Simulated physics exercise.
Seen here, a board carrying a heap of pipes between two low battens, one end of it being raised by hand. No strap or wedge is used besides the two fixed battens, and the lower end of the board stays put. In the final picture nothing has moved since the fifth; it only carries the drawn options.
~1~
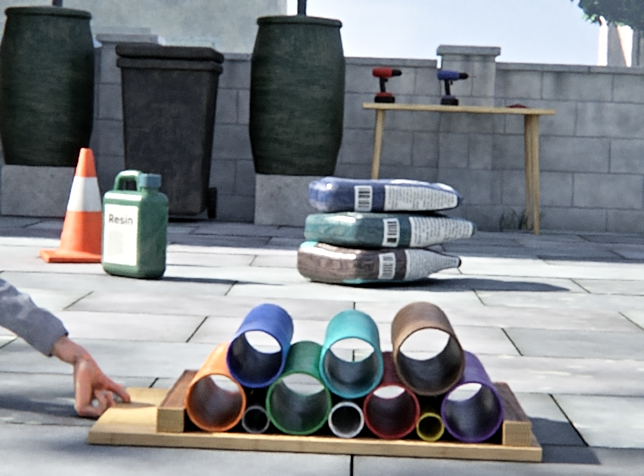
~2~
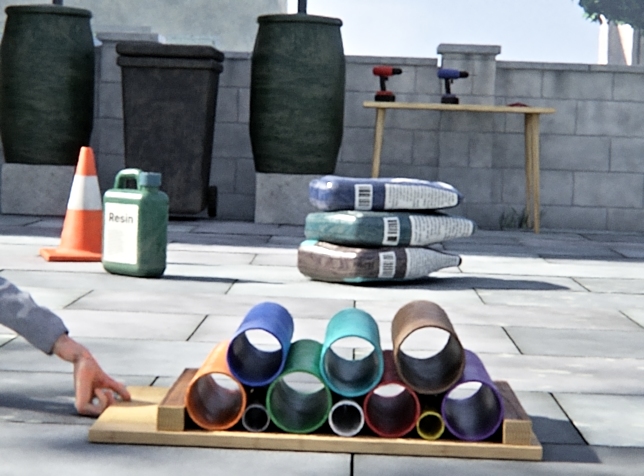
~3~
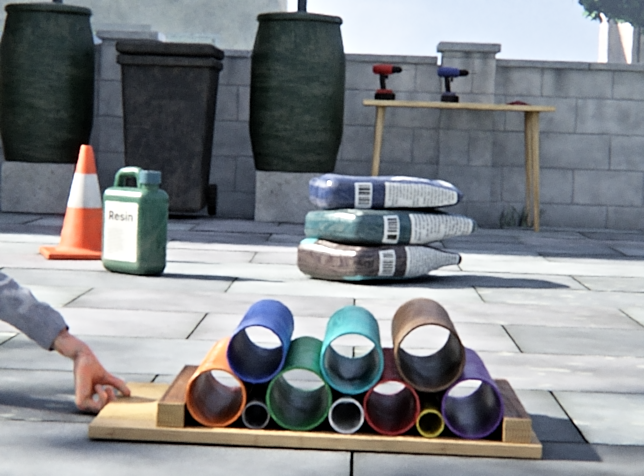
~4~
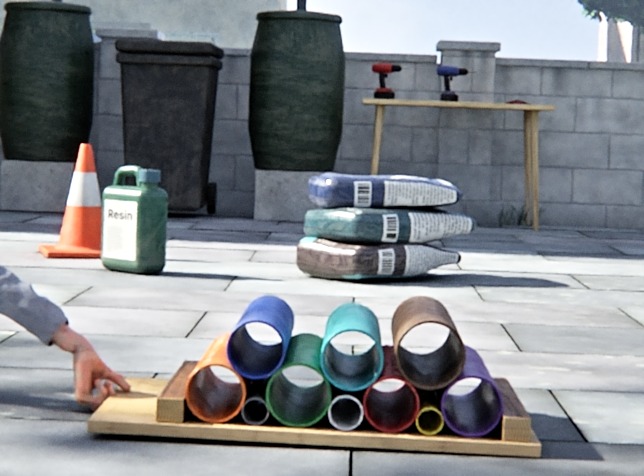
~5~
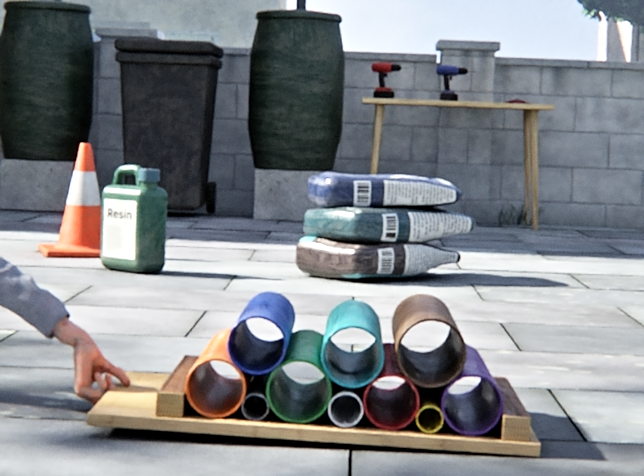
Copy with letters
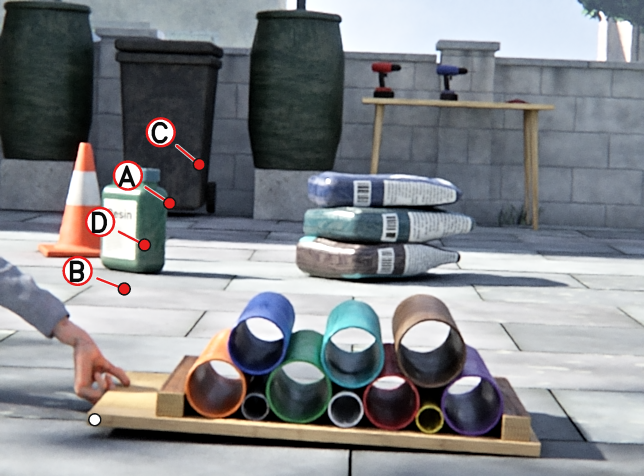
A hand at the left slowly raises the left end of a wooden board by a slight amount, and the coloured pipes stacked between its two battens rise with it, keeping their arrangement. Blue, teal and brown pipes sit above orange, green, red and purple ones, with smaller pipes between. Behind, on a paved yard seen from a steady front view, stand a cone, resin jug, bags, bins and drills on a table.
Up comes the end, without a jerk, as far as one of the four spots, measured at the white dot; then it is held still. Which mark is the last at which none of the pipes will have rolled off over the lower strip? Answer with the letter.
The highest mark that will do is C.
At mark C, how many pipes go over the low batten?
At C the number is none.
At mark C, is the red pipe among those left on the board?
Yes, with C.
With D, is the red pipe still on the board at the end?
Yes.
On the copy, A at (169, 203); B at (124, 289); C at (199, 165); D at (145, 245); the white dot at (95, 420).
On C. First, board at 20°.
Then, board at 38°.
Finally, board at 38°, none over the low batten.
By contrast, A none over the low batten; B none over the low batten; D none over the low batten.
